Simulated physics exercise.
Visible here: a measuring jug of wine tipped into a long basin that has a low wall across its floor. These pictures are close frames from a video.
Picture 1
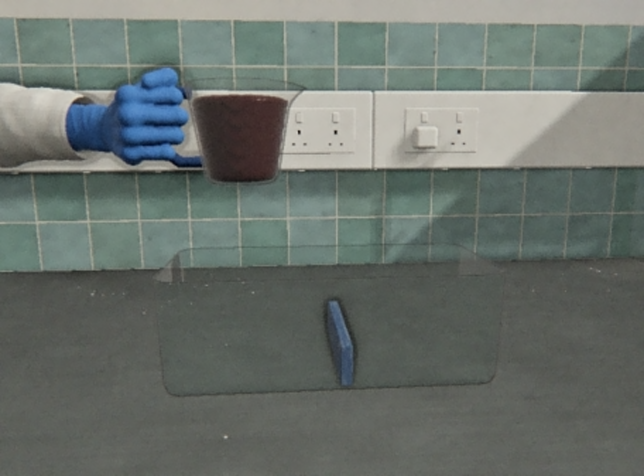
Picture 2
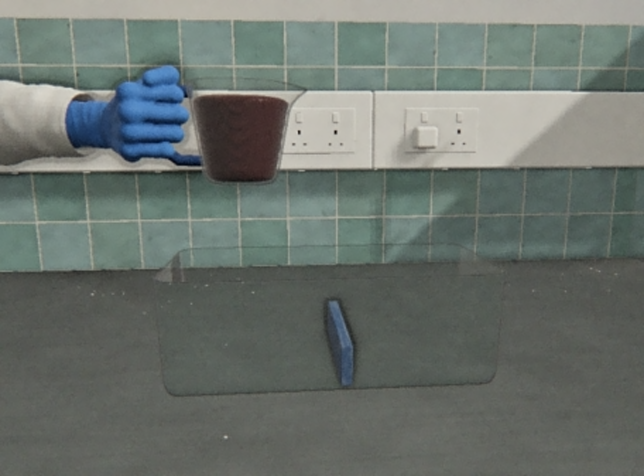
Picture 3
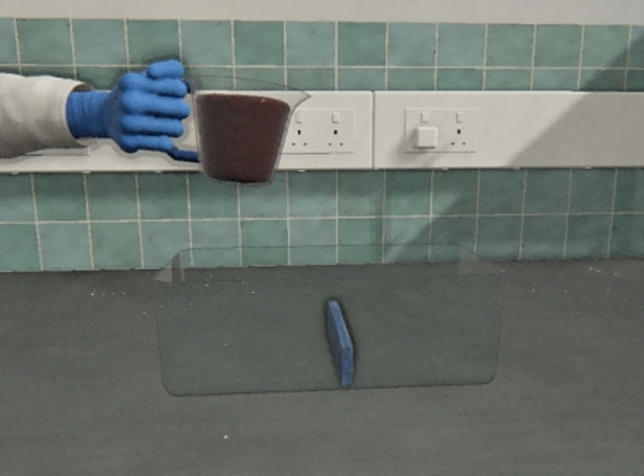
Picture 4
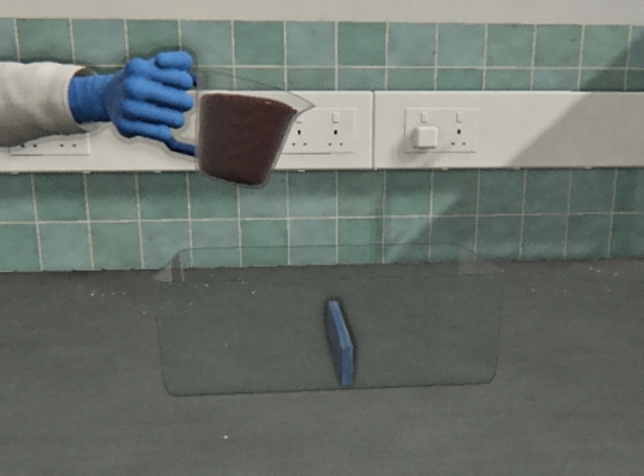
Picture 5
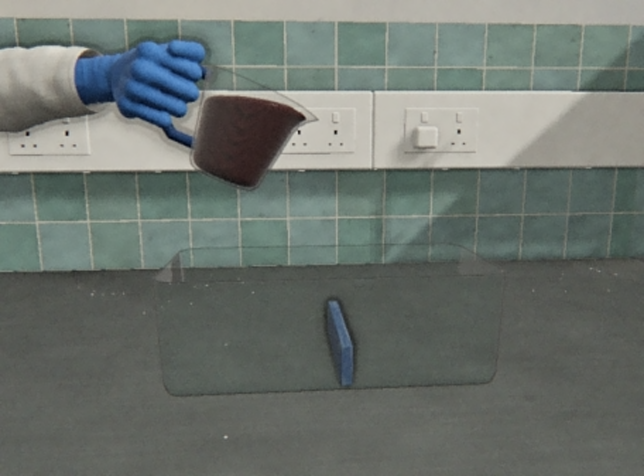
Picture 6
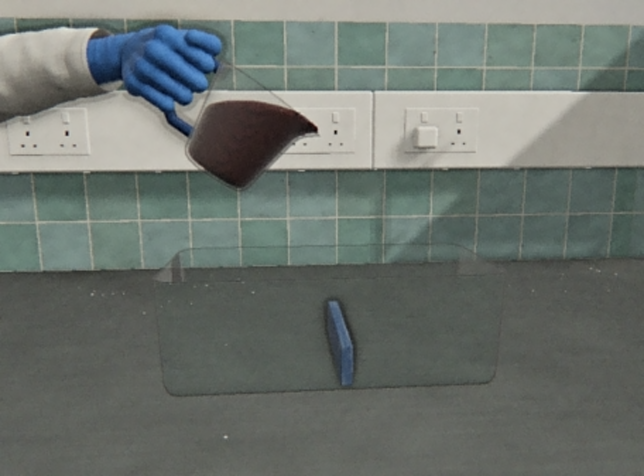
A blue-gloved hand held a clear jug of dark red liquid upright, then tilted it steadily to the right above a long clear basin with a low blue wall until the liquid reached the spout.
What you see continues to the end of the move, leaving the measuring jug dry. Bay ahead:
Most of it settles to the right.
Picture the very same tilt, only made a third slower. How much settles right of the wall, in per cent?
It comes to some 80 in a hundred.
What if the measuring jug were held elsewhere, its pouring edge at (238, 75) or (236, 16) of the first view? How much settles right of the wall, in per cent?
You'd get around 5 per cent and then around 5 per cent.
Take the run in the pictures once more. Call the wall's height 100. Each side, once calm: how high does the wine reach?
I'd put the left at about 10 and the right at about 30.
A moment on, the tilt is 100° and 38 per cent is still to pour, 1 is left of the wall and 30 right of it.
Next, the tilt is 105° and 5 per cent is still to pour, 20 is left of the wall and 64 right of it.
Then the tilt is 105° and 0 per cent is still to pour, 26 is left of the wall and 71 right of it.
Later the tilt is 105° and 0 per cent is still to pour, 26 is left of the wall and 71 right of it.
Finally, 26 per cent lies left of the wall, 71 right of it and 2 outside.
